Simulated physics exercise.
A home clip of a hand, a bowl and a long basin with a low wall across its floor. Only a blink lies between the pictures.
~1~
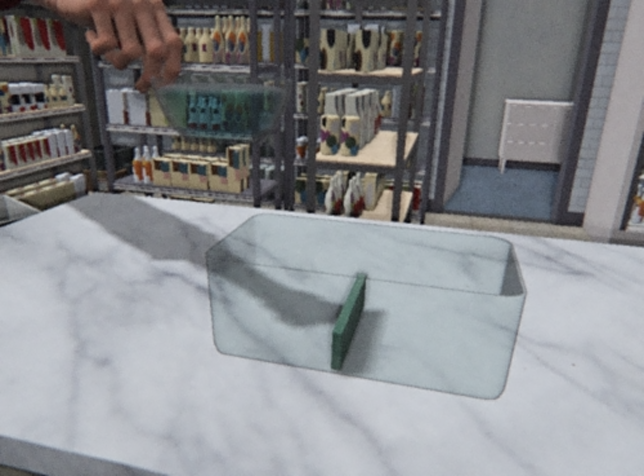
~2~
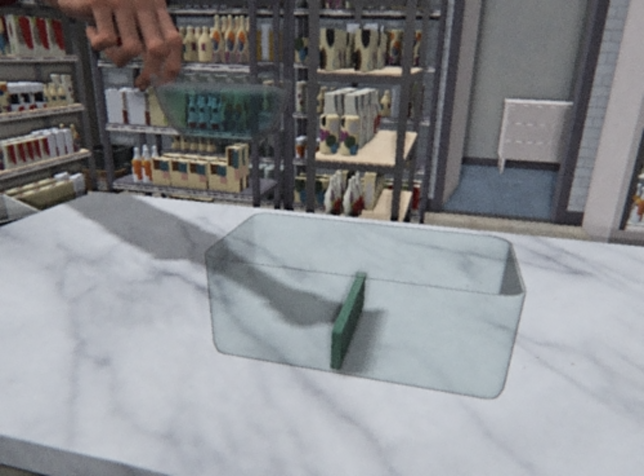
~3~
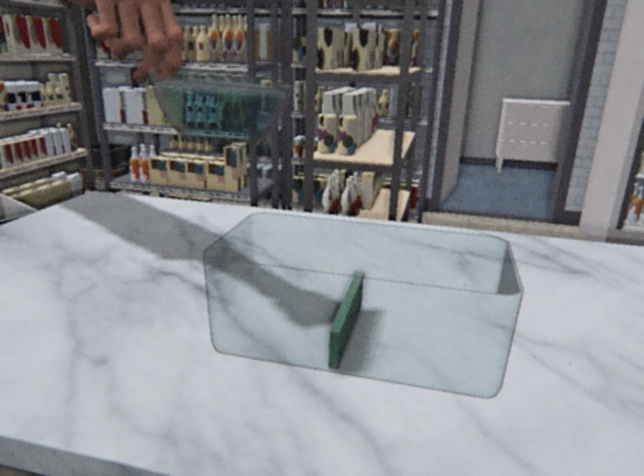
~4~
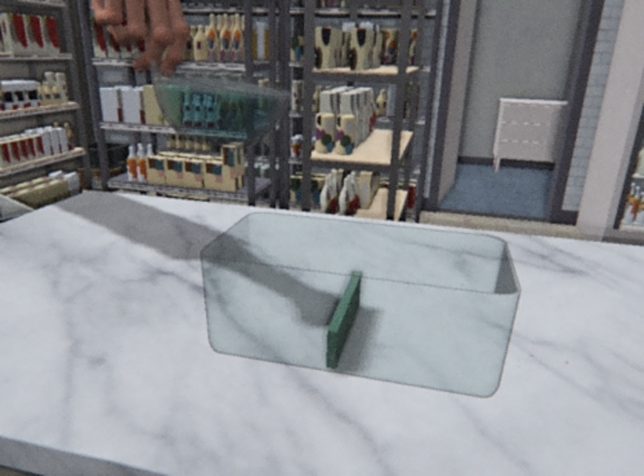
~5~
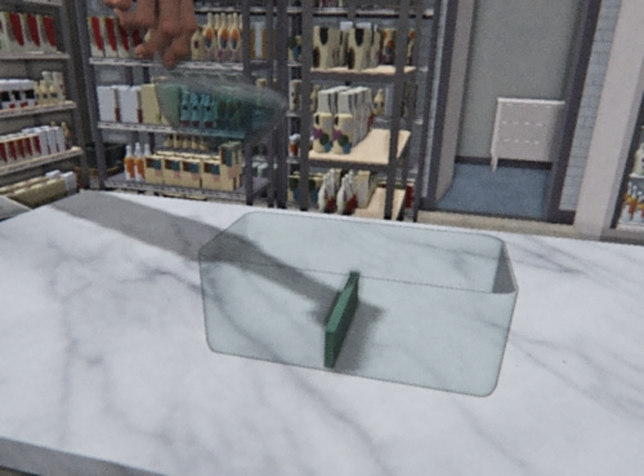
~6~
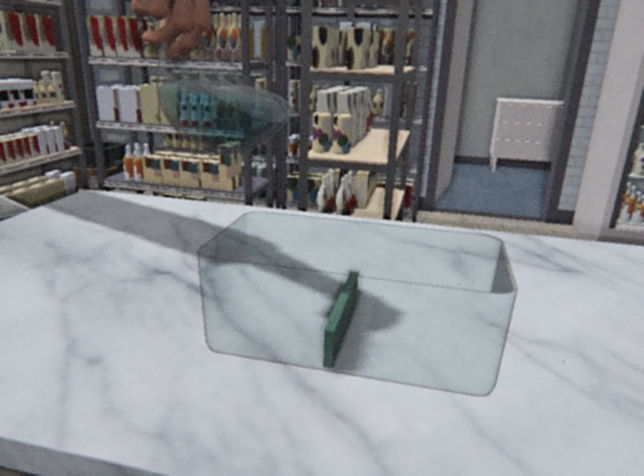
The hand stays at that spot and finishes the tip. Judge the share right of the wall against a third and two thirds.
The share right of the wall is not even a third.
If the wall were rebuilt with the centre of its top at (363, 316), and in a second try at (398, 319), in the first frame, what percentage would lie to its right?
In turn 20 and 15 in a hundred.
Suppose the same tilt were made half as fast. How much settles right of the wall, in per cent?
Close to 35 per cent.
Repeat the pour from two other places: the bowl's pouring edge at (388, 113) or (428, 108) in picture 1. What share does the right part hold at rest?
The first gives 90 %, the second 90 %.
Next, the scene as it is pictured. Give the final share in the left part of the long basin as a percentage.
About 75 per cent.
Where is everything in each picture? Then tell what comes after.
Tilt 0°; pouring edge (287, 84); surface from (169, 87) to (286, 92); the long basin's rim runs from (232, 234) to (517, 267); the wall's top is at (351, 301), in the first frame.
Tilt 1°; pouring edge (287, 85); surface from (169, 85) to (286, 92), in the second frame.
Tilt 6°; pouring edge (287, 90); surface from (168, 81) to (285, 94), in the third frame.
Tilt 13°; pouring edge (286, 98); surface from (168, 80) to (285, 96), in the fourth frame.
Tilt 22°; pouring edge (285, 110); surface from (169, 79) to (284, 104); 2 per cent is over the edge, in the fifth frame.
Tilt 33°; pouring edge (282, 124); surface from (171, 82) to (274, 108); 9 per cent is over the edge, in the sixth frame.
A moment on, the bowl is tipped on its side and 12 per cent is still to pour, 35 is left of the wall and 10 right of it.
Next, the bowl is tipped right over and 0 per cent is still to pour, 79 is left of the wall and 16 right of it.
Then the bowl is tipped right over and 0 per cent is still to pour, 78 is left of the wall and 18 right of it.
Later the bowl is tipped right over and 0 per cent is still to pour, 78 is left of the wall and 19 right of it.
Finally, 77 per cent lies left of the wall, 19 right of it and 3 outside.
